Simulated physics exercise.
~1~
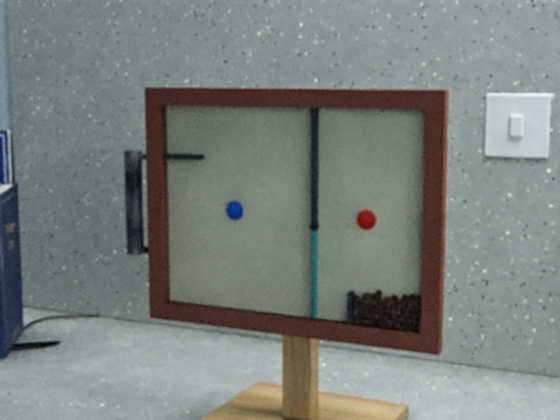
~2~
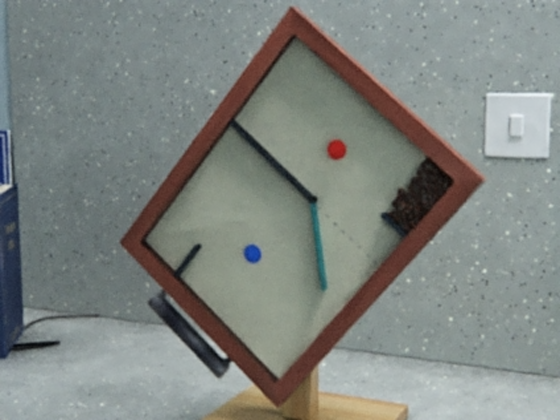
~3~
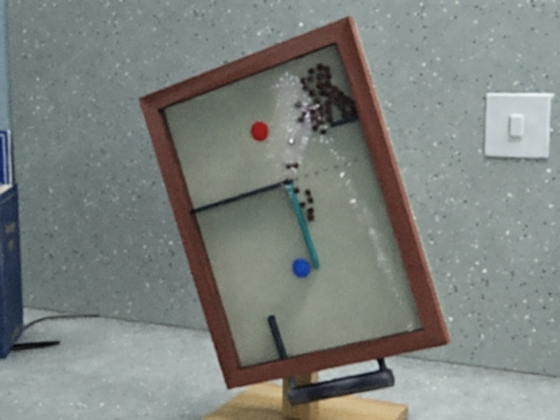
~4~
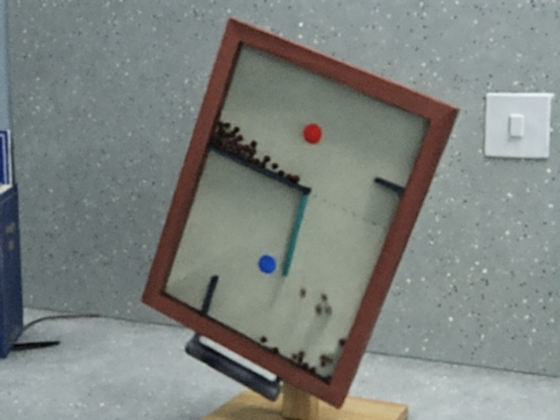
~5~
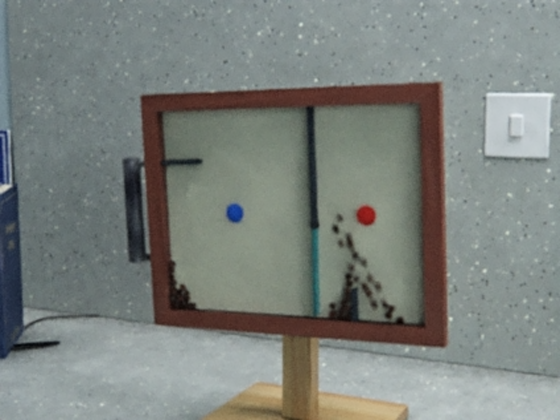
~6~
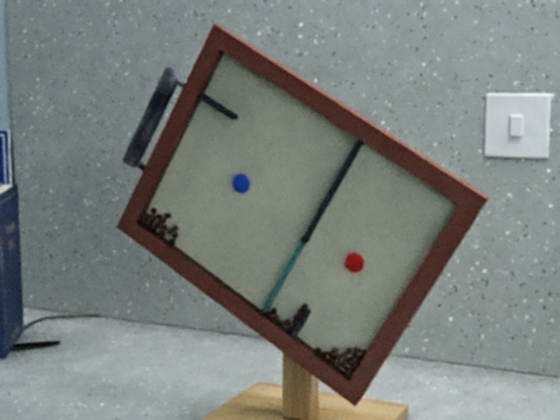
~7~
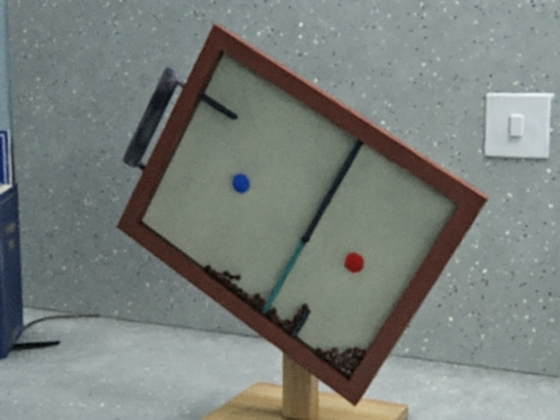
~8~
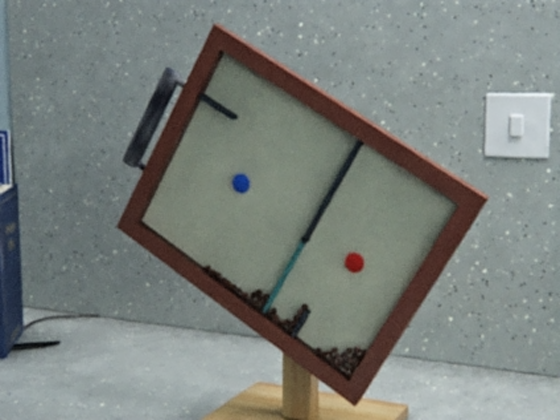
The video shows a framed case of dark beads turning anticlockwise on a wooden stand, spilling beads past its divider and turquoise flap, then swinging back clockwise beyond level. It stops tilted, with more beads settled on the red-dot side than the blue-dot side and the flap shut.
